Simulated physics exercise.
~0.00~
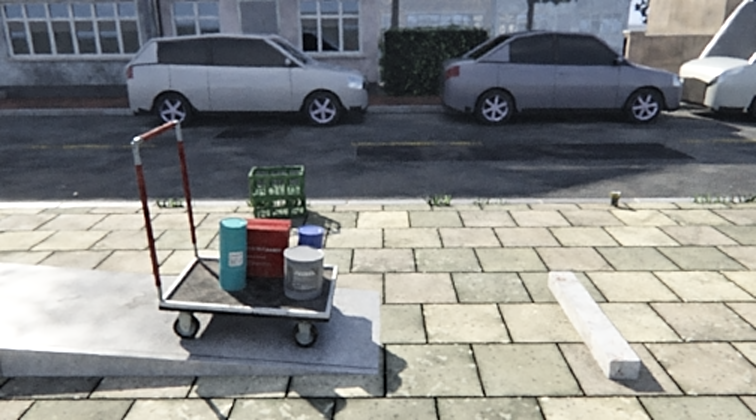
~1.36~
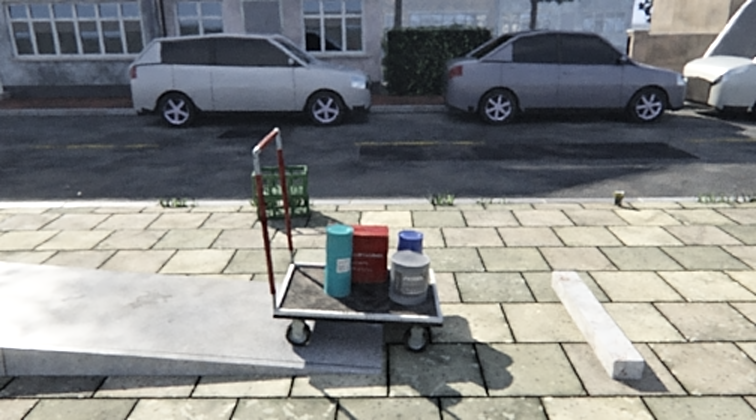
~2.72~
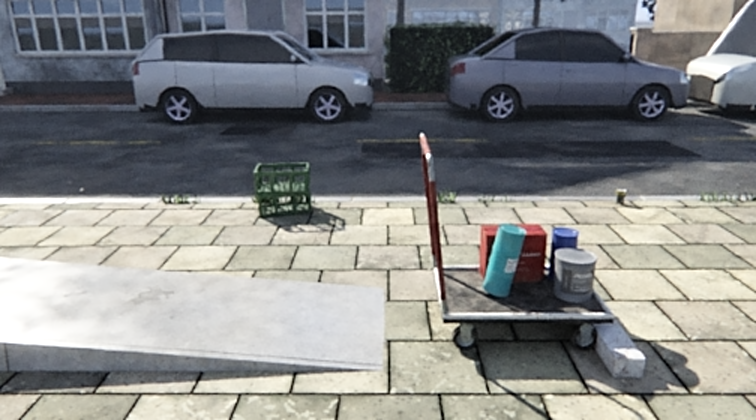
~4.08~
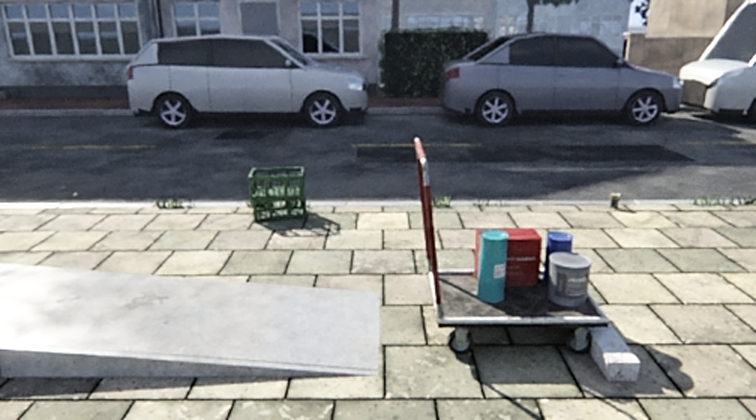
A trolley rolls right to a kerb and stops, its turquoise canister tipping, then settling upright.
